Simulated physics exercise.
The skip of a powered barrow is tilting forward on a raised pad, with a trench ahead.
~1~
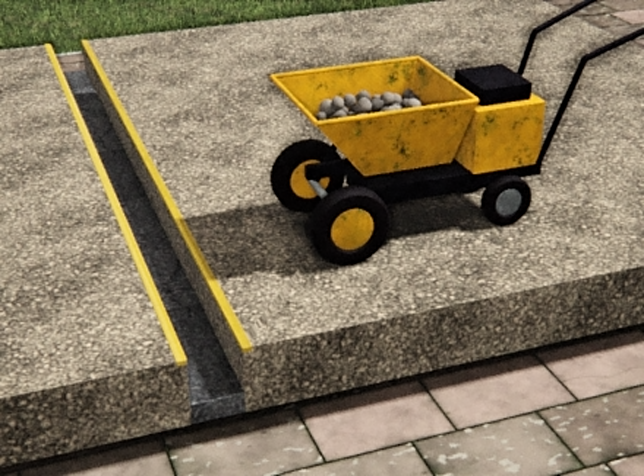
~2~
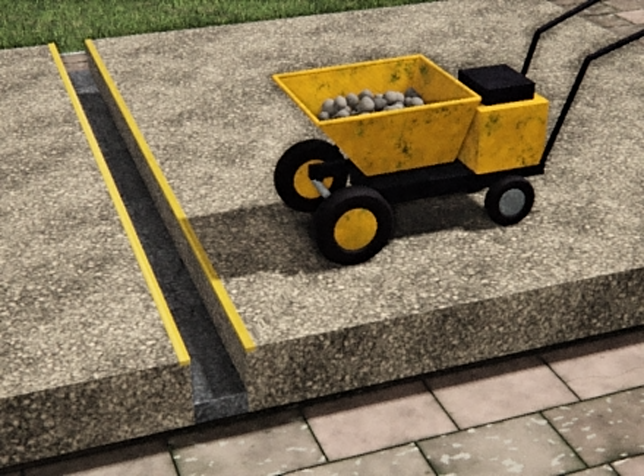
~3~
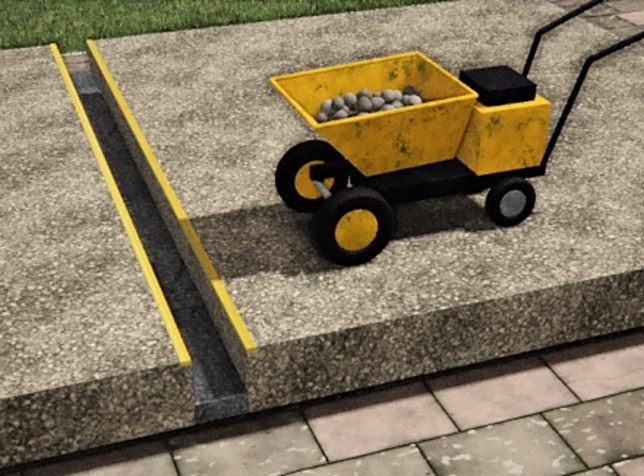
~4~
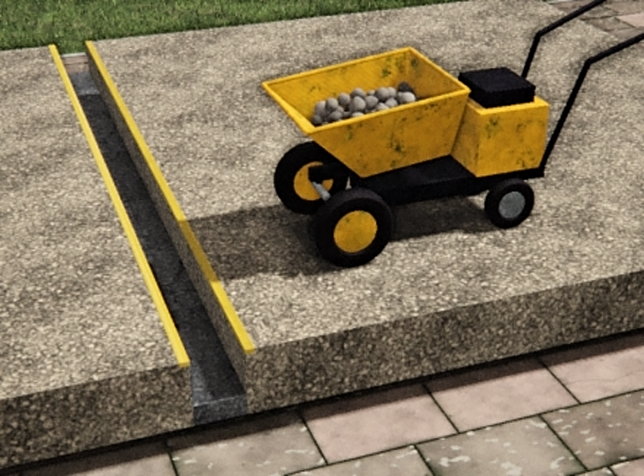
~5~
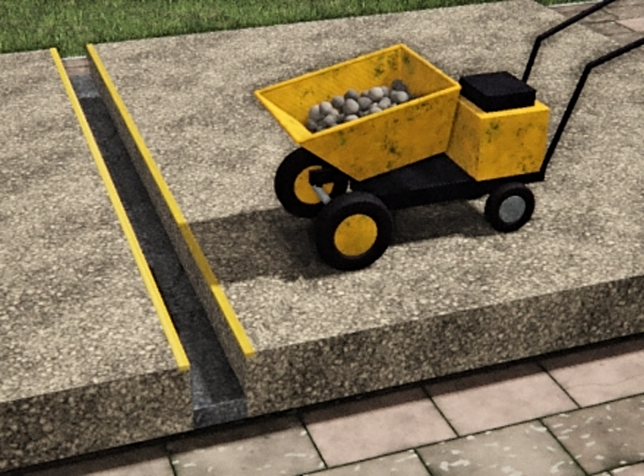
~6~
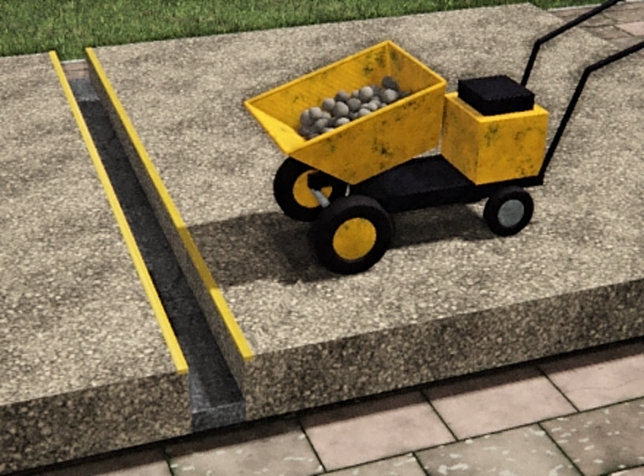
A yellow powered barrow loaded with grey pebbles stood on a raised pad beside a narrow, yellow-edged trench, its skip level at first, then tilting gradually forward to the left while the wheels stayed put.
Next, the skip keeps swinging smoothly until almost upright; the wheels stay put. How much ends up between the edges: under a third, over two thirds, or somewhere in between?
Over two thirds.
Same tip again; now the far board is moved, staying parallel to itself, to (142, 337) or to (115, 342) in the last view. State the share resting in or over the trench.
The first case gives close to 100 per cent and the second close to 100 per cent.
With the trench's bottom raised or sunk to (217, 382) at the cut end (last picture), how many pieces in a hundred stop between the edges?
70 %, roughly.
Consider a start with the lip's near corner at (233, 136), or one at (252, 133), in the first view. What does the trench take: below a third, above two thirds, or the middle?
Below one third; under a third.
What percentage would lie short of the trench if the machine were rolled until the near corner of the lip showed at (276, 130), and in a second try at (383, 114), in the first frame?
0 % then 70 %.
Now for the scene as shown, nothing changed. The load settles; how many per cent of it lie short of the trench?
Close to 5 per cent.
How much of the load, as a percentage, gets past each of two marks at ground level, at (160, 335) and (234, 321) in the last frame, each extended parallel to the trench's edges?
Around 0 per cent for the first, and 100 per cent for the second.
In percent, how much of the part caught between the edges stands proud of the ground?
My best guess is some 5 per cent.
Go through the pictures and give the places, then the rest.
The first picture shows lip of the skip (317, 124), level; top of the load (392, 123), river pebbles; first edge of the trench (229, 312); far edge (166, 324), the trench under half as wide as the skip, and about as deep as wide.
The second picture shows lip of the skip (318, 125), level; top of the load (394, 122).
The third picture shows lip of the skip (315, 128), tipped barely; top of the load (407, 115).
The fourth picture shows lip of the skip (307, 133), tipped a little; top of the load (390, 107).
The fifth picture shows lip of the skip (298, 142), tipped a little; top of the load (384, 107).
The sixth picture shows lip of the skip (287, 153), tipped clearly; top of the load (390, 99); first edge of the trench (230, 321); far edge (168, 332).
Just after the last frame, skip tipped steeply; every one in the skip.
A moment on, skip tipped right over; the larger part in the skip; just a few short of the trench; about a tenth in or heaped over the trench; just a few falling.
Further on, skip tipped right over; just a few in the skip; about a tenth short of the trench; almost all in or heaped over the trench; just a few beyond it.
When it is over, skip tipped right over; about a tenth short of the trench; almost all in or heaped over the trench; just a few beyond it.
